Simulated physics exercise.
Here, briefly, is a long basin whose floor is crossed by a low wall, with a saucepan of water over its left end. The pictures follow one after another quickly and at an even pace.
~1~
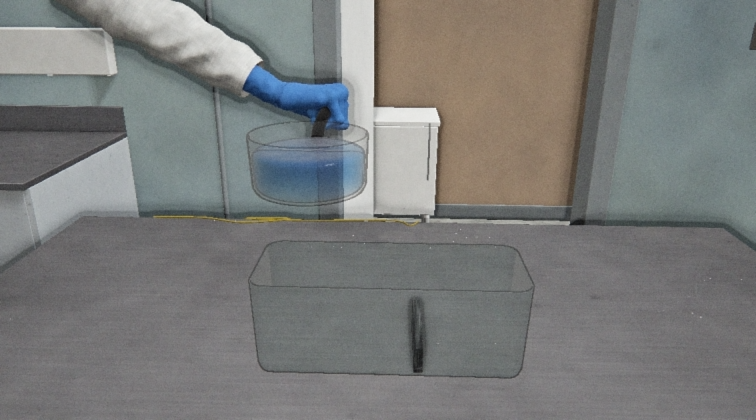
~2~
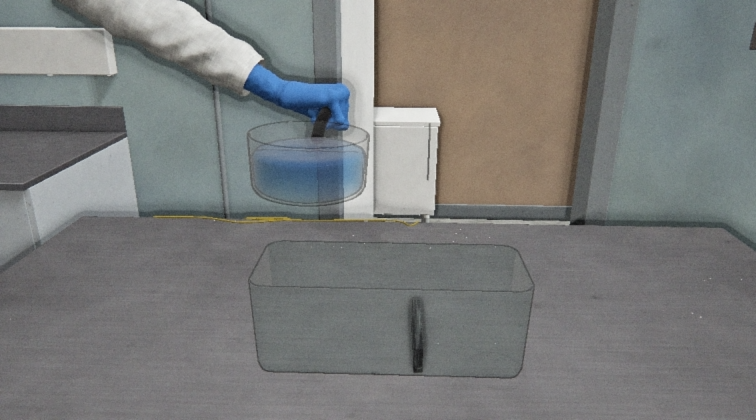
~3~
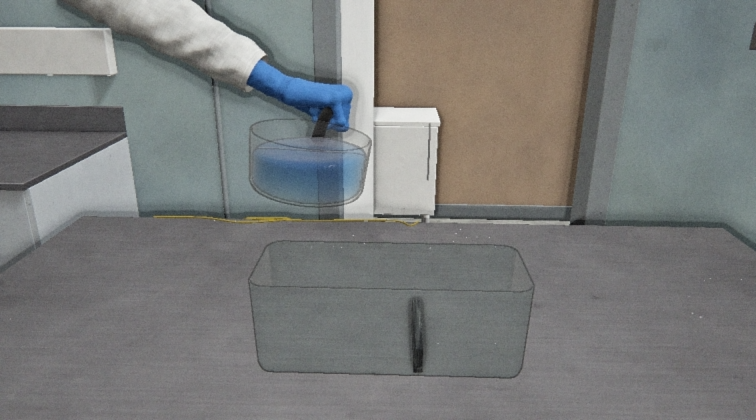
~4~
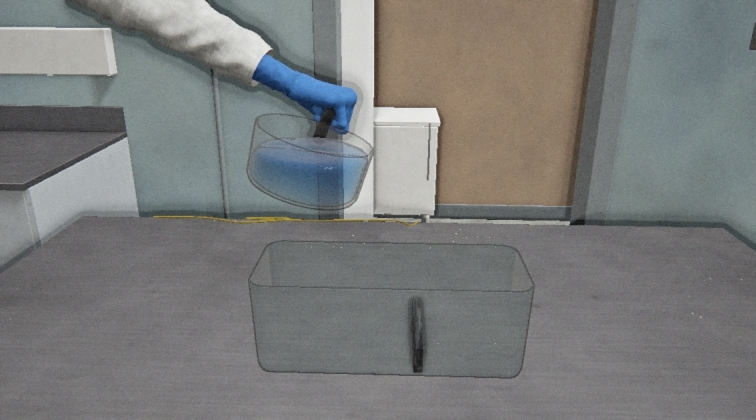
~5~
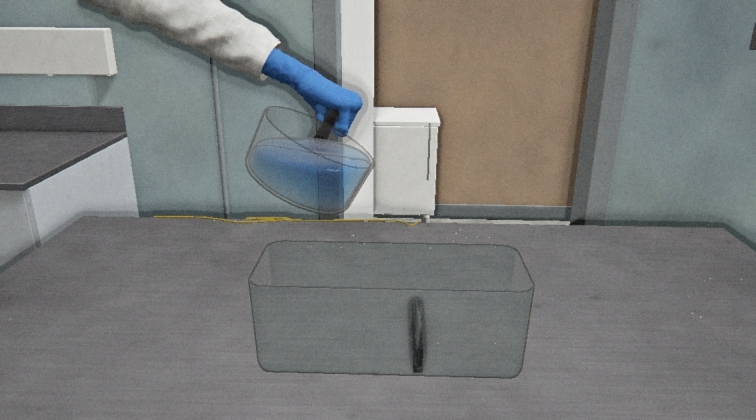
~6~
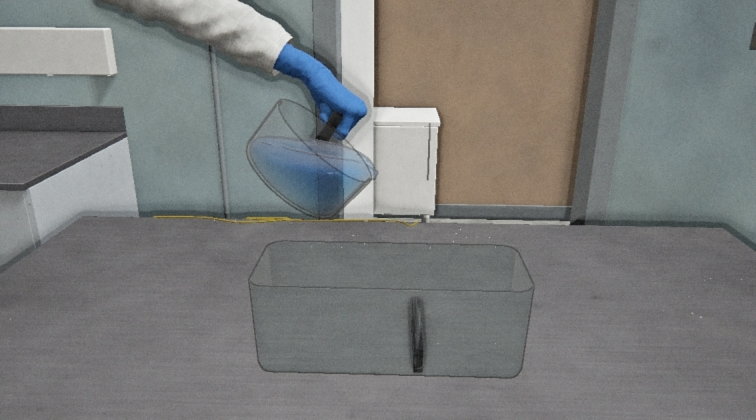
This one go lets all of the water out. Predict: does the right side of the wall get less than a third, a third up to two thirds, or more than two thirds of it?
Low band.
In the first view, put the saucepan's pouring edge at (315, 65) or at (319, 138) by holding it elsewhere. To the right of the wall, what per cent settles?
Estimate, in order: 25 and 25 per cent.
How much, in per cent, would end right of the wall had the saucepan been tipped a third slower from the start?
Share on the right: Some 30 percent.
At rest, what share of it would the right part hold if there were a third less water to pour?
It would be somewhere near 10 %.
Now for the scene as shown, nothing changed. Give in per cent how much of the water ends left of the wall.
That works out near 65 in every hundred.
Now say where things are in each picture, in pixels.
In the first picture, it leans 0°; its right rim is at (368, 136); the water meets the walls at (253, 148) and (366, 150); the long basin's rim runs from (259, 263) to (525, 268); the wall's top is at (417, 324).
In the second picture, it leans 2°; its right rim is at (368, 138); the water meets the walls at (253, 148) and (366, 151).
In the third picture, it leans 7°; its right rim is at (370, 144); the water meets the walls at (255, 146) and (367, 153).
In the fourth picture, it leans 16°; its right rim is at (372, 153); the water meets the walls at (255, 146) and (369, 155).
In the fifth picture, it leans 27°; its right rim is at (373, 165); the water meets the walls at (252, 145) and (373, 158).
In the sixth picture, it leans 41°; its right rim is at (370, 179); the water meets the walls at (253, 139) and (361, 164); 4 per cent is over the edge.
A moment on, the saucepan is tipped right over and 11 per cent is still to pour, 43 is left of the wall and 5 right of it.
Next, the saucepan is tipped right over and 1 per cent is still to pour, 77 is left of the wall and 16 right of it.
Then the saucepan is tipped right over and 0 per cent is still to pour, 65 is left of the wall and 22 right of it.
Later the saucepan is tipped right over and 0 per cent is still to pour, 67 is left of the wall and 24 right of it.
Finally, 67 per cent lies left of the wall, 24 right of it and 10 outside.
